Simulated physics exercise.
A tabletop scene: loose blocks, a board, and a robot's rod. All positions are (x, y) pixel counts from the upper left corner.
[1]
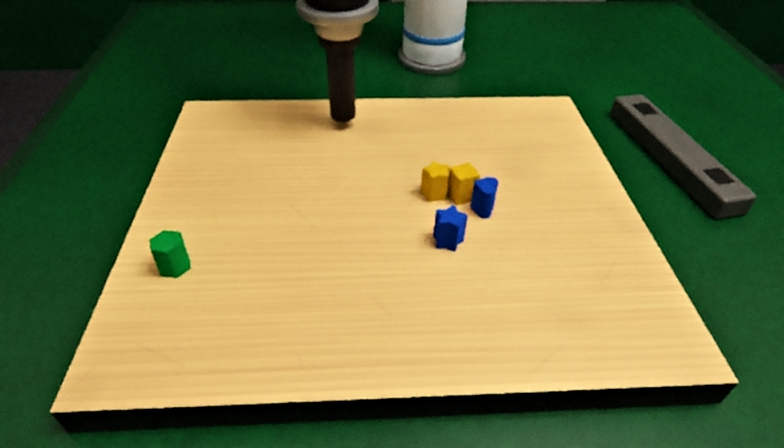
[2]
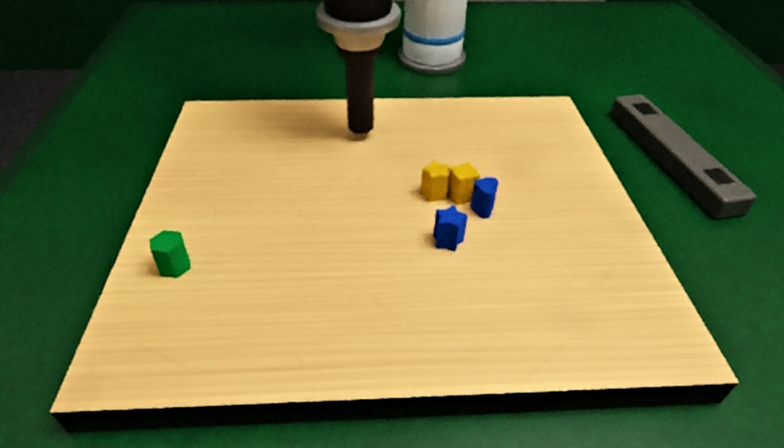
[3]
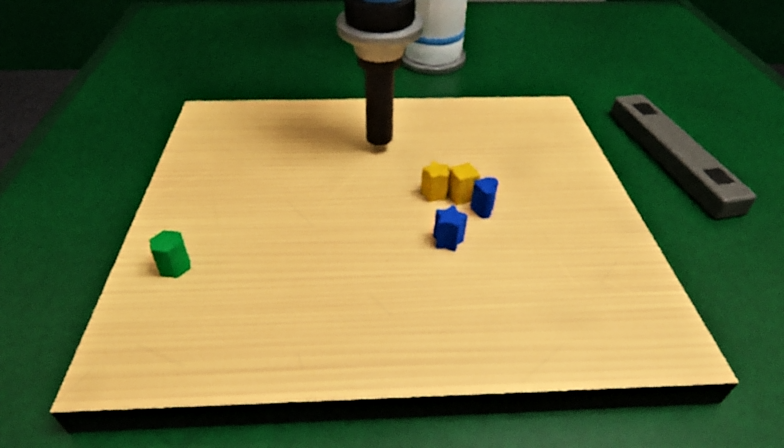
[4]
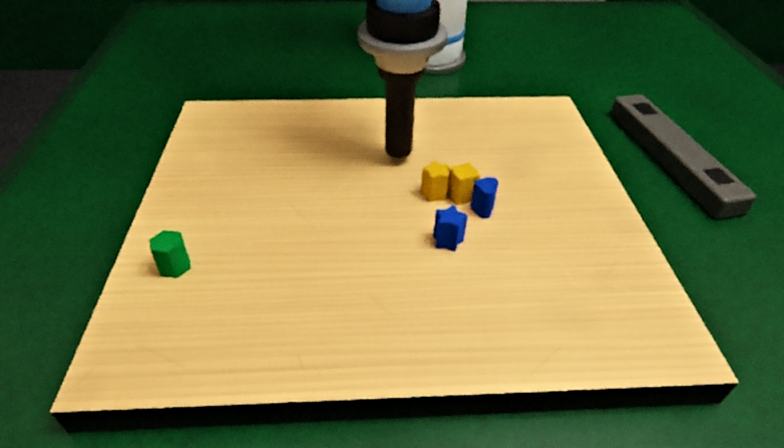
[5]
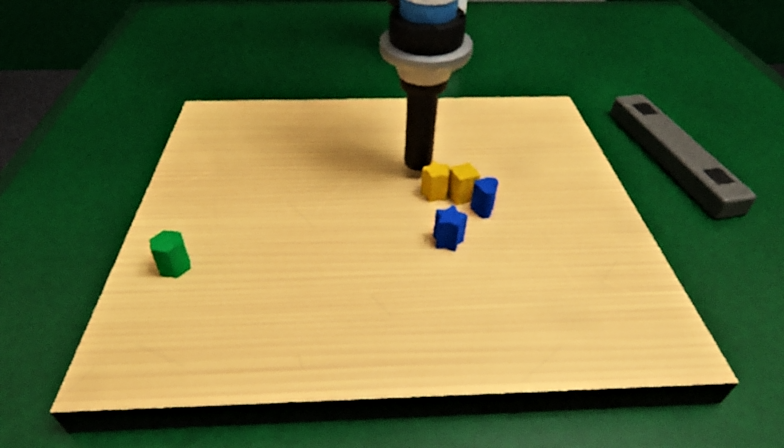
A dark rod moves right and toward the viewer, nearing the yellow star block.
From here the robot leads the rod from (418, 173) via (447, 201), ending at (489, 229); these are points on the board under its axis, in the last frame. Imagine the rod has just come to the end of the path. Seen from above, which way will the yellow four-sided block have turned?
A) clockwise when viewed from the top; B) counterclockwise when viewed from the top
Choice B: Counterclockwise when viewed from the top.
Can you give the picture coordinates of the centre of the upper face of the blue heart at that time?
In the picture, that point is around (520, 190).
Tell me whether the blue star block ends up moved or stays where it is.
It is shifted.
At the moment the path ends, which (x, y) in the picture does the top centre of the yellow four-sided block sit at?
At (497, 181).
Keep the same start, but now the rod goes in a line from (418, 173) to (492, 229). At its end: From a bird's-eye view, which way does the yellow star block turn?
From above, clockwise.
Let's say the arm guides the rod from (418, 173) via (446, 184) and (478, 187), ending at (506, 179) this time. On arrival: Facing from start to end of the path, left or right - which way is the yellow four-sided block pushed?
The shift is rightward.
What follows on the original path. One third of the way, rod (437, 183); yellow star block (446, 183), turned 30° clockwise; yellow four-sided block (474, 176), turned 45° anticlockwise; blue heart (497, 187).
Two thirds of the way, rod (461, 201); yellow star block (462, 202), turned 55° clockwise; blue star block (451, 221), turned 20° clockwise; yellow four-sided block (490, 181), turned 85° anticlockwise; blue heart (516, 190), turned 35° clockwise.
At the end, rod (491, 219); yellow star block (476, 215), turned 95° clockwise; blue star block (450, 226), turned 50° clockwise; yellow four-sided block (497, 181), turned 110° anticlockwise; blue heart (520, 190), turned 60° clockwise.
